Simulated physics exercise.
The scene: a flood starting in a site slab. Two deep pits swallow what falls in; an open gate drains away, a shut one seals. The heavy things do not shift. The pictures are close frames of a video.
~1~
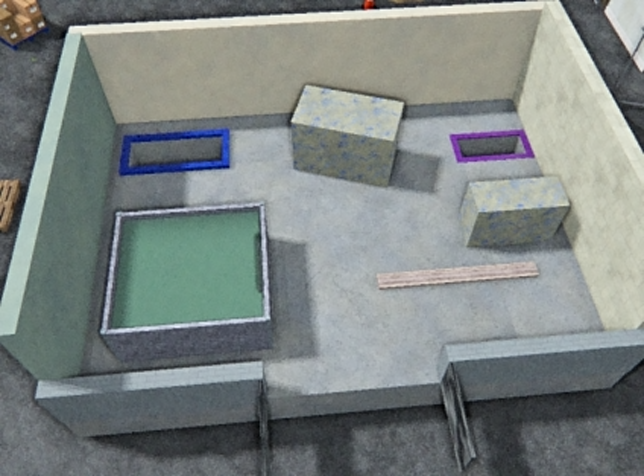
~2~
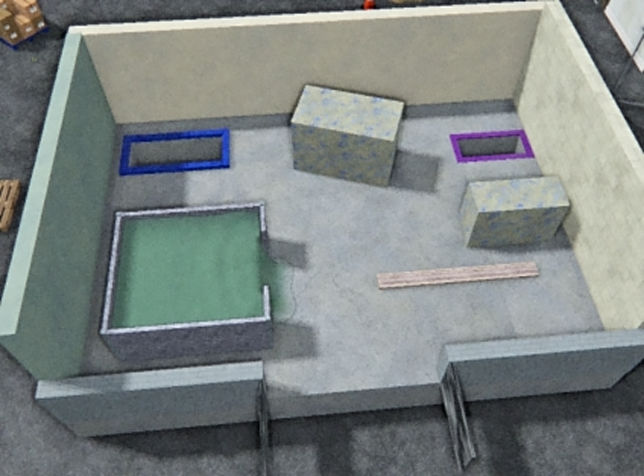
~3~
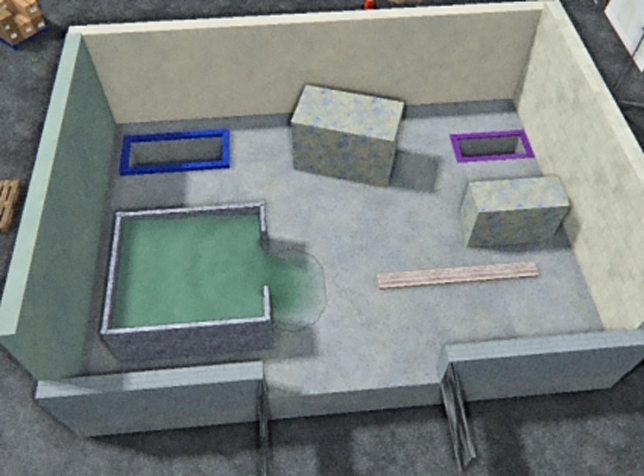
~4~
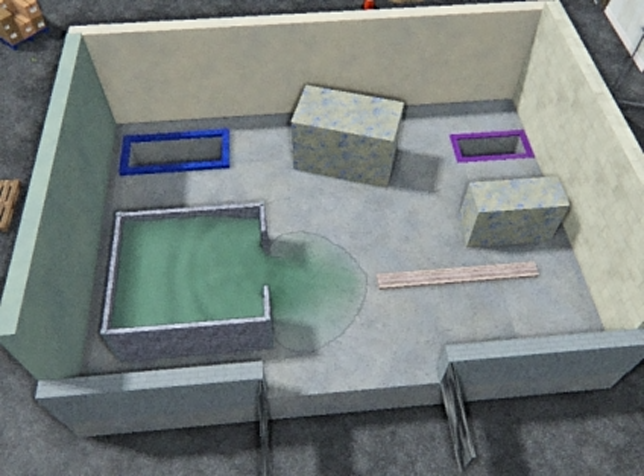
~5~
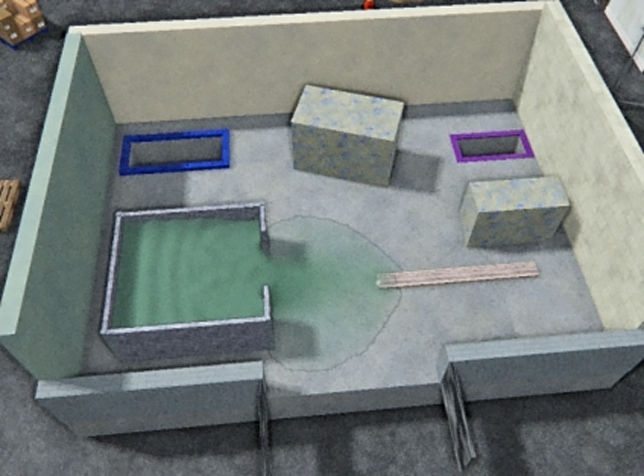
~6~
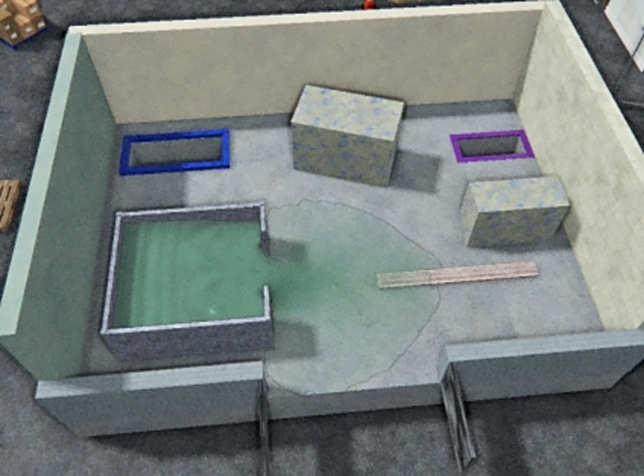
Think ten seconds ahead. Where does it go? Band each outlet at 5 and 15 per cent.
One by one: The gate takes more than 15 %; the purple pit takes more than 15 %; the blue pit takes less than 5 %.
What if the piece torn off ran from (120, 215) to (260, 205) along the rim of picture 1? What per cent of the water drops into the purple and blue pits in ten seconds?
Parts in a hundred: Purple 12, blue 45.
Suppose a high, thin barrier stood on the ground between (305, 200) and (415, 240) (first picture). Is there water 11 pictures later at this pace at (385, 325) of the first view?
There: Covered.
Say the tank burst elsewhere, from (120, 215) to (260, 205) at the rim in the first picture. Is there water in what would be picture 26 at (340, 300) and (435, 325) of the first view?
One after the other: No water, dry.
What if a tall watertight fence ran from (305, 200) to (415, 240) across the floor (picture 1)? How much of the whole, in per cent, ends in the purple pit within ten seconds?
Roughly, in per cent: Purple 12.
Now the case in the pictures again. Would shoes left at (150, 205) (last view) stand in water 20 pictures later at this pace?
Verdict: Not flooded.
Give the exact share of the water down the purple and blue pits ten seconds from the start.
About 28 and 0 per cent.
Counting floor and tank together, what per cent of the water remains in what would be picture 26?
Close to 86 %.
A moment on, water covers 45 % of the floor; the gate 1 %, the purple pit 0 %, the blue pit 0 %.
Next, water covers 50 % of the floor; the gate 4 %, the purple pit 2 %, the blue pit 0 %.
Then, water covers 55 % of the floor; the gate 6 %, the purple pit 7 %, the blue pit 0 %.
Later, water covers 60 % of the floor; the gate 9 %, the purple pit 17 %, the blue pit 0 %.
In the end, water covers 80 % of the floor; the gate 17 %, the purple pit 28 %, the blue pit 0 %.
